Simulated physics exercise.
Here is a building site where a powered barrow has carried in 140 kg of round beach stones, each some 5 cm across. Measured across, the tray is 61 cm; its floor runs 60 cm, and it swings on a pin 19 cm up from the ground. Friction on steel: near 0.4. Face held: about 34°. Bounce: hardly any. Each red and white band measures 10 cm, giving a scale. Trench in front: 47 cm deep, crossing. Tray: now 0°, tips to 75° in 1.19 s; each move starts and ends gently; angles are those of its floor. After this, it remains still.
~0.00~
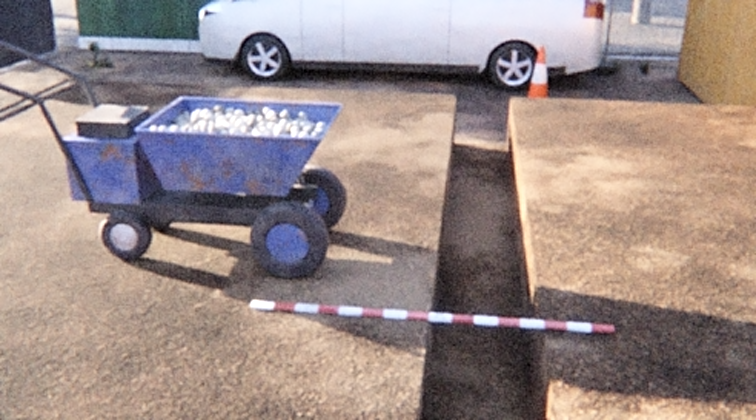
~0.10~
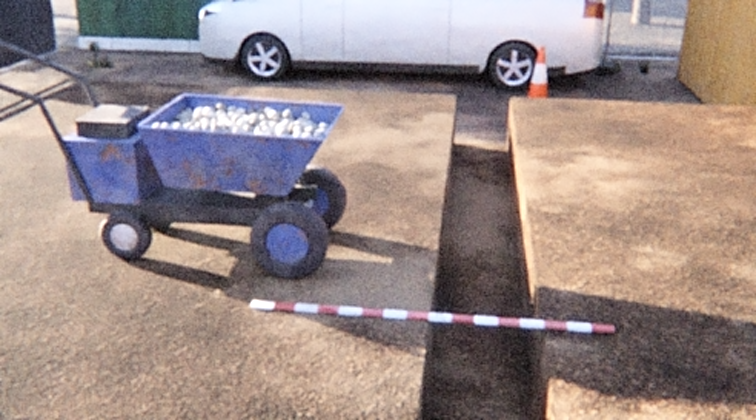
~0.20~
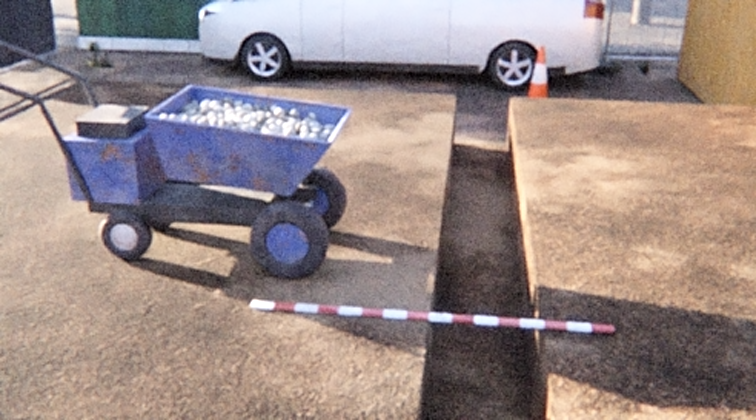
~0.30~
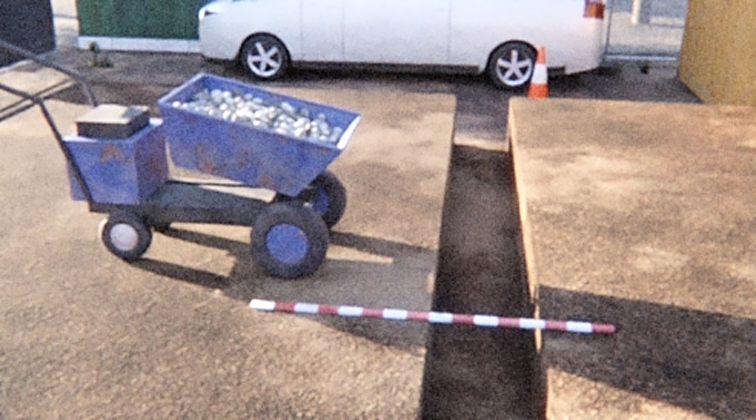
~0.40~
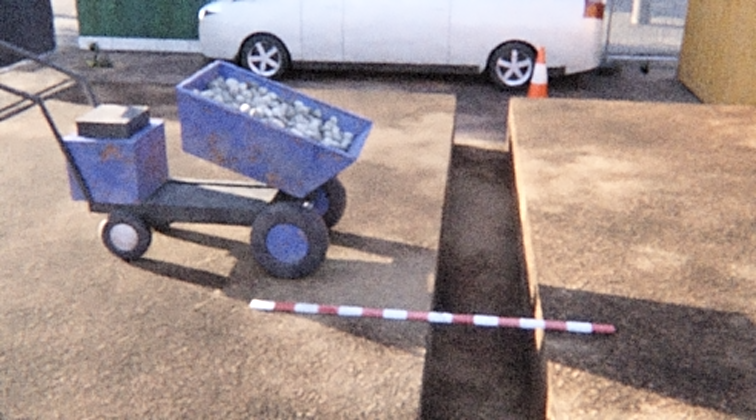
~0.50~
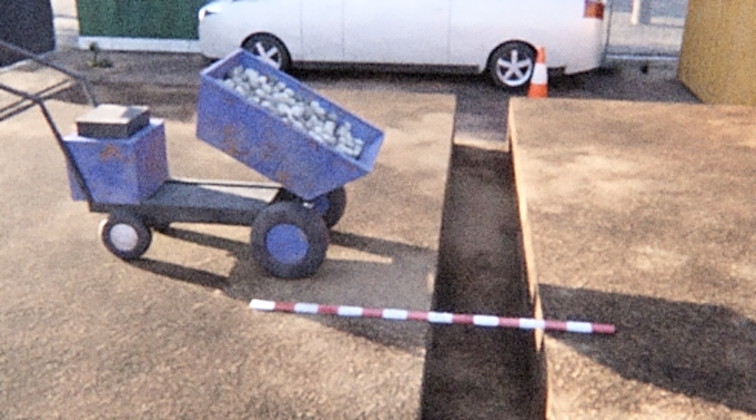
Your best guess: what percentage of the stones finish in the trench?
My guess is about 92 per cent.
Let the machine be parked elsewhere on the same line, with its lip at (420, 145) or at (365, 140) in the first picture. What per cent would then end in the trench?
About 55 per cent first, then about 100 per cent.
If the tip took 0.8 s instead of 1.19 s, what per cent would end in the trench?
About 90 percent, I'd say.
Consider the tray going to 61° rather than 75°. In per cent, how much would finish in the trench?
About 60%.
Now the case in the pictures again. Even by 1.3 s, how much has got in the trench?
I'd say near 45 per cent at that time.
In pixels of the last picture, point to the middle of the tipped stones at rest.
Roughly (481, 331), I'd say.
After 0.9 s the floor is at 63°; 100 % in the tray; the foremost stones are at (409, 211).
After 1.3 s the floor is at 75°; 48 % in the tray, 7 % short of the trench, 45 % in the trench; the foremost stones are at (522, 352).
After 1.6 s the floor is at 75°; 19 % in the tray, 9 % short of the trench, 72 % in the trench; the foremost stones are at (525, 339).
After 3.6 s the floor is at 75°; 0 % in the tray, 8 % short of the trench, 92 % in the trench; the foremost stones are at (525, 340).
